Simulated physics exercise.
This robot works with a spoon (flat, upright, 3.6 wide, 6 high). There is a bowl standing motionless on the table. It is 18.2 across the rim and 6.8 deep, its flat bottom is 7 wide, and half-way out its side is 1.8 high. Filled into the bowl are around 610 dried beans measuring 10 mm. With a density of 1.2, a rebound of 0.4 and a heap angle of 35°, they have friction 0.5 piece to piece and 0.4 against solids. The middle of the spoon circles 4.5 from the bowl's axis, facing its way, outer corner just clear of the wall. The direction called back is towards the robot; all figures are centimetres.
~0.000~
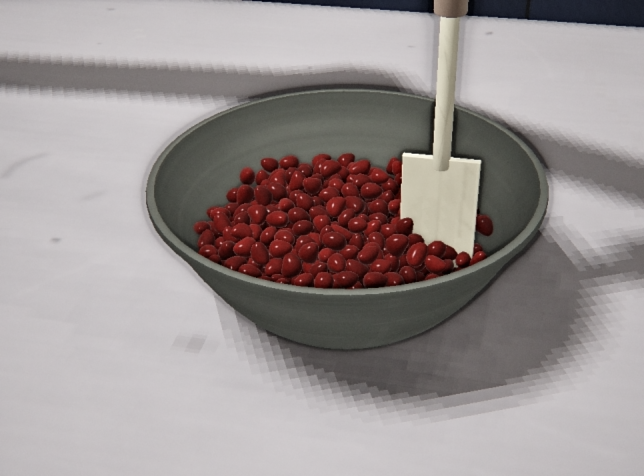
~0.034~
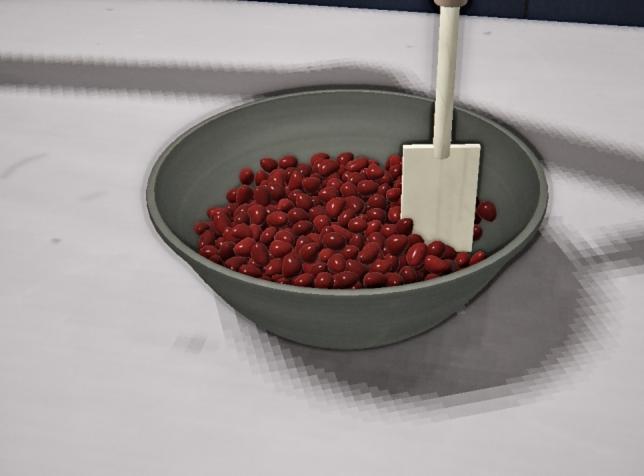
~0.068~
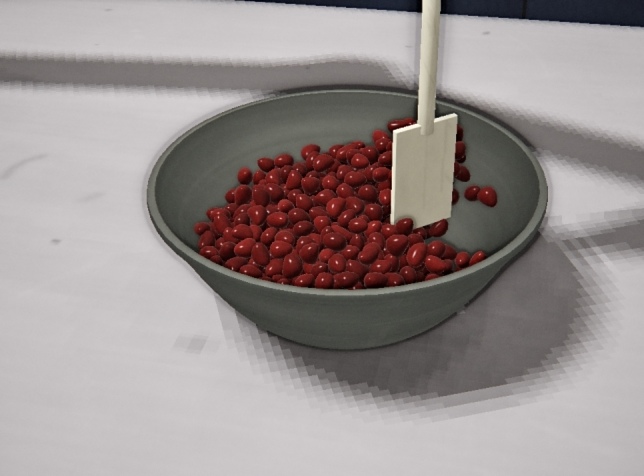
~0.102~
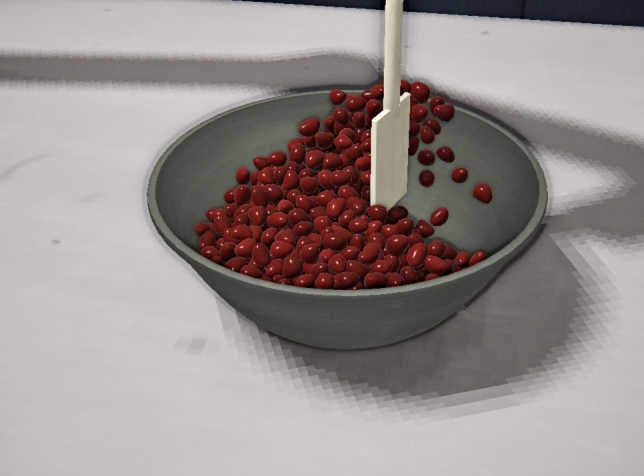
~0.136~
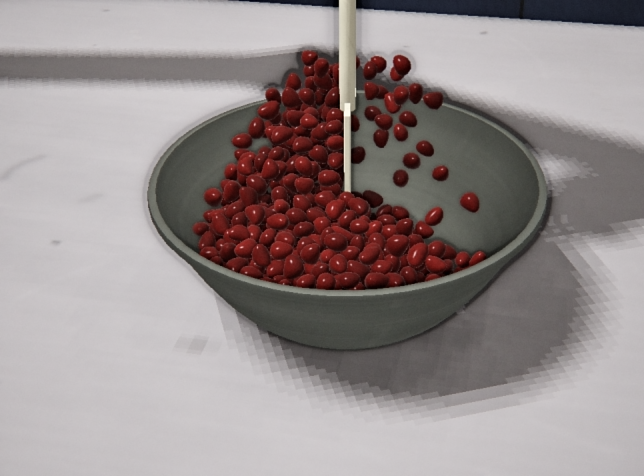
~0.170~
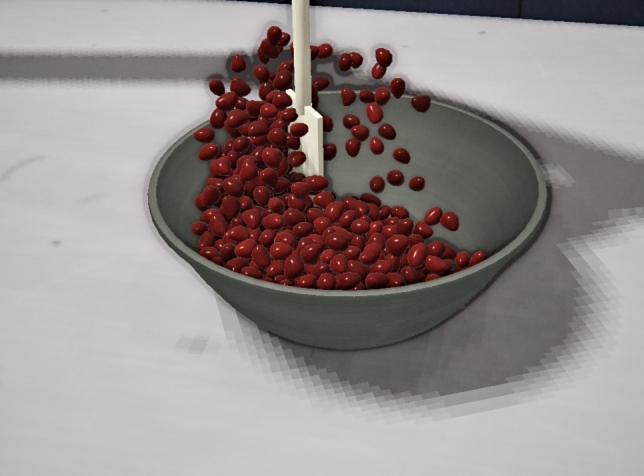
A grey-green bowl of glossy red beans on a pale table, a cream flat-bladed tool sweeping leftward through them, flinging beans upward.
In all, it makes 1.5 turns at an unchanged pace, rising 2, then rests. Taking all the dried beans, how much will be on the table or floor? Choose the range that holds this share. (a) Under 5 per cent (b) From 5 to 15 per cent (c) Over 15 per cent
The answer is c.
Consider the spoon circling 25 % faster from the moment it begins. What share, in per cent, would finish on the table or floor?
Estimated share: About 30 per cent.
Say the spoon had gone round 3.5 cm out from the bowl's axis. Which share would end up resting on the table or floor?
That would come to roughly 15 percent.
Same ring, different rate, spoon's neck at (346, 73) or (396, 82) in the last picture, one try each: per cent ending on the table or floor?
Some 15 and 10 %.
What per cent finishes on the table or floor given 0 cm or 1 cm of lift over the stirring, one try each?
I'd say some 40 per cent, and some 30 per cent.
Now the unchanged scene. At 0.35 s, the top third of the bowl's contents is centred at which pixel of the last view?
Centre of upper third: Approx. (384, 258) px.
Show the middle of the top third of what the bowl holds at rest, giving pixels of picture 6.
Roughly at pixel (342, 220).
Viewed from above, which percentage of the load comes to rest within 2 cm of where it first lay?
I'd say something near 35 percent.
After 0.35 s, 287° round, highest piece 10 above the table; 516 in the bowl, 47 on the table or floor, 48 in flight or on the tool.
After 0.53 s, 84° round, highest piece 8 above the table; 474 in the bowl, 127 on the table or floor, 10 in flight or on the tool.
After 0.82 s, 180° round, highest piece 6 above the table; 468 in the bowl, 143 on the table or floor.
After 1.52 s, 180° round, highest piece 6 above the table; 468 in the bowl, 143 on the table or floor.
In the end, 468 in the bowl, 143 on the table or floor. That is 23 % on the table or floor.
